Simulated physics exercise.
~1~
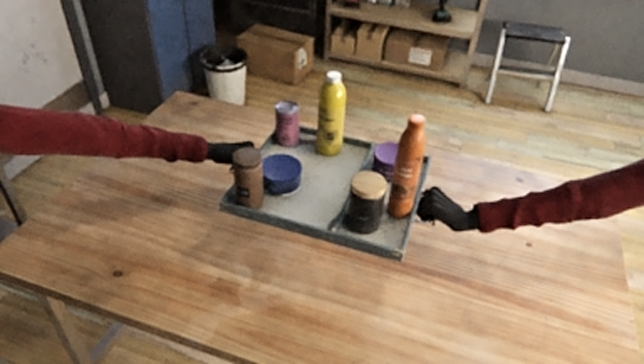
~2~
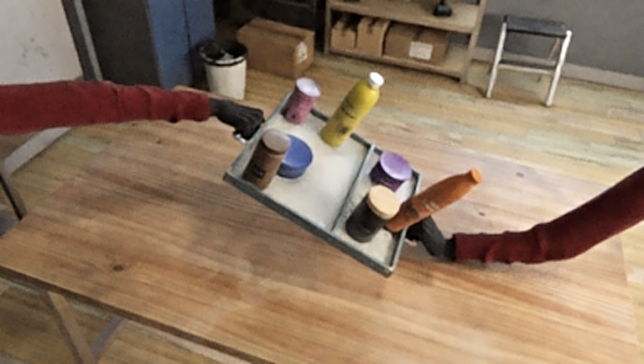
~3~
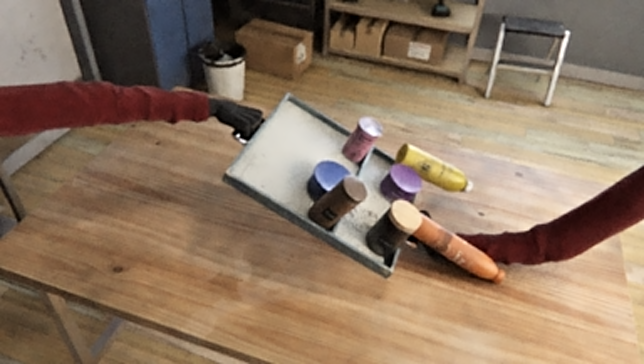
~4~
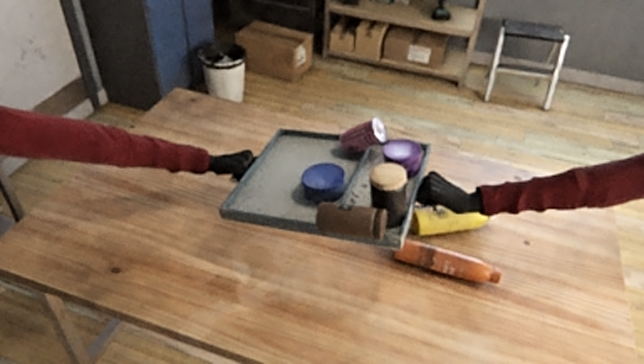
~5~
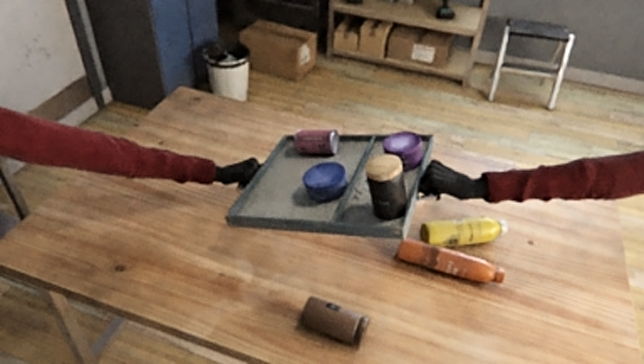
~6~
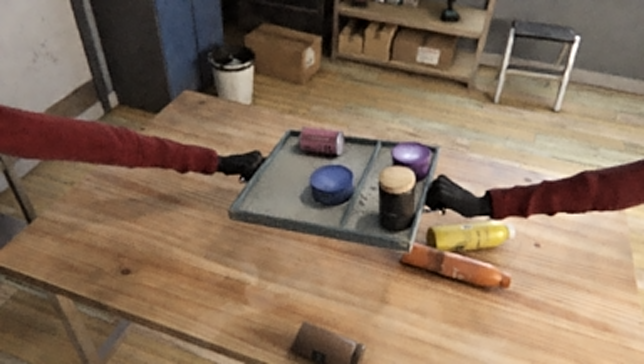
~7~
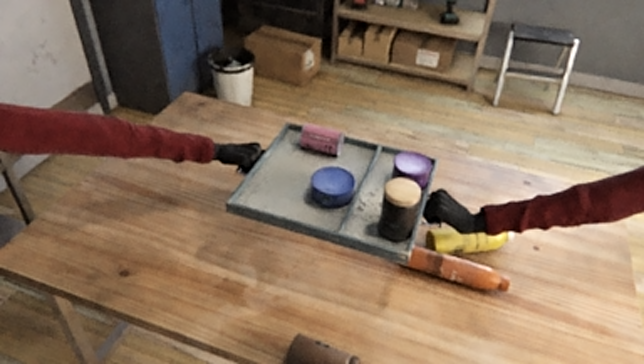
The footage shows two gloved hands tipping a tray of bottles, jars and tubs down to the right, then back the other way; the orange and yellow bottles fall off, then the brown jar, which rolls toward the viewer, leaving the pink tin lying on the tray among upright containers.
